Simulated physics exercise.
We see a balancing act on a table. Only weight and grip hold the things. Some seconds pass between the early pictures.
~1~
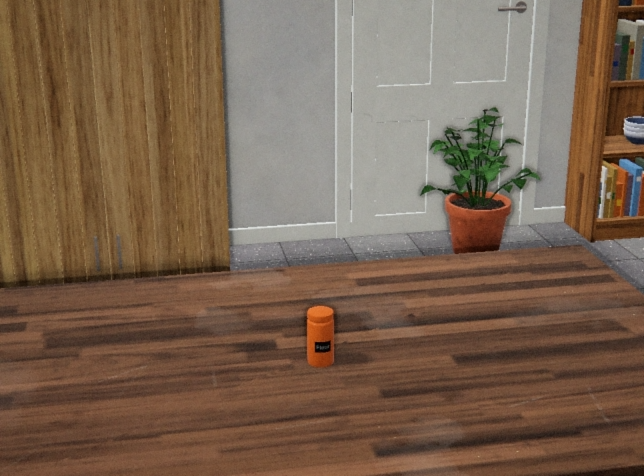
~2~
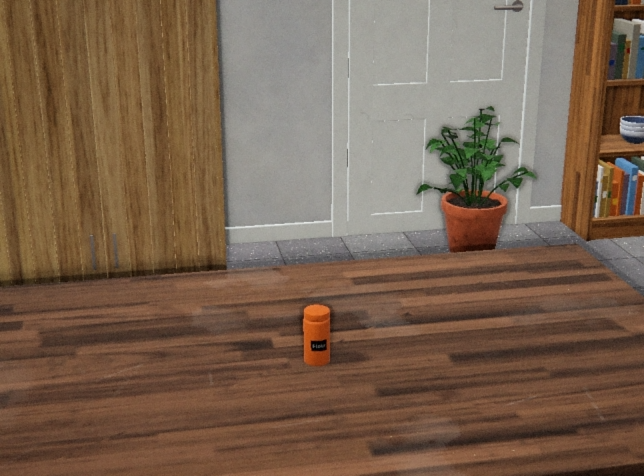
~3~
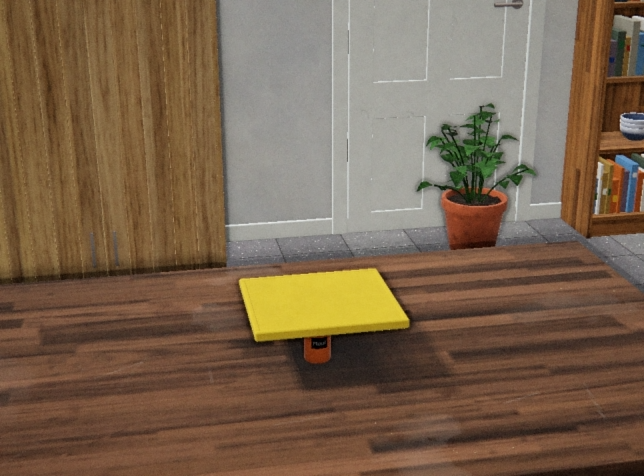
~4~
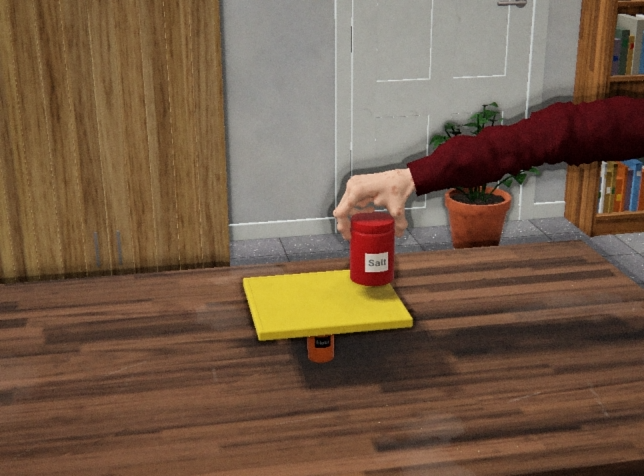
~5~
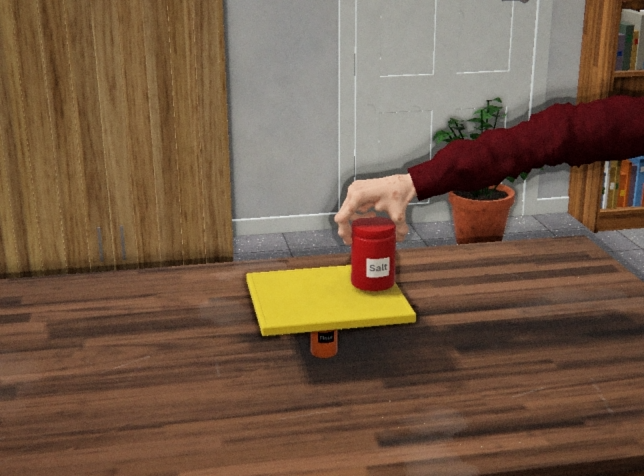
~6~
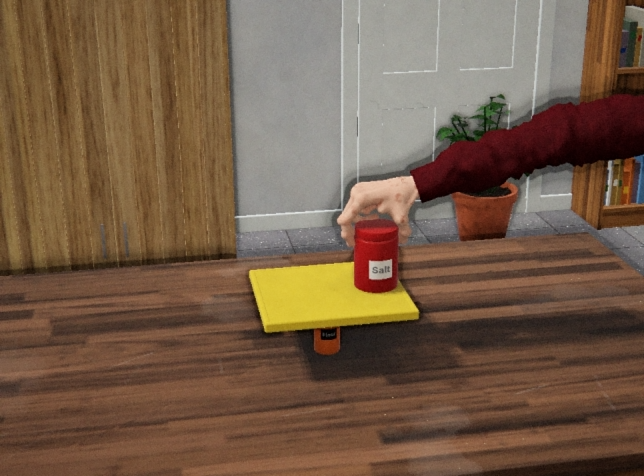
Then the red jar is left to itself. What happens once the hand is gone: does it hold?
As it turns out, it gives way.
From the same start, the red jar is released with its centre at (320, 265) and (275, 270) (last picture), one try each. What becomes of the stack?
In the first case it holds; in the second case it gives way.
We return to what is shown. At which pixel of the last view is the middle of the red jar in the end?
Around (464, 333).
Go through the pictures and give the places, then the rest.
The last thing is not in view yet, in the first picture.
The last thing is not in view yet, in the second picture.
The last thing is not in view yet; yellow lid (320, 302), in the third picture.
Coming down; red jar (372, 248); yellow lid (324, 302), in the fourth picture.
Coming down; red jar (373, 253); yellow lid (327, 297), in the fifth picture.
Set down, still held; red jar (376, 256); yellow lid (330, 294), in the sixth picture.
Then, 0.40 s later than the last frame, red jar now fallen; yellow lid tilted by 51°.
Then, 0.50 s later than the last frame, yellow lid tilted by 49°.
Then, 0.60 s later than the last frame, yellow lid tilted by 33°; orange shaker moved about its own width.
Then, 0.80 s later than the last frame, yellow lid now fallen; orange shaker moved well along.
When it is over, fallen, yellow lid and red jar; moved from the start, orange shaker. End places, in pixels of the last picture, red jar near (465, 333). The stack loses its balance.
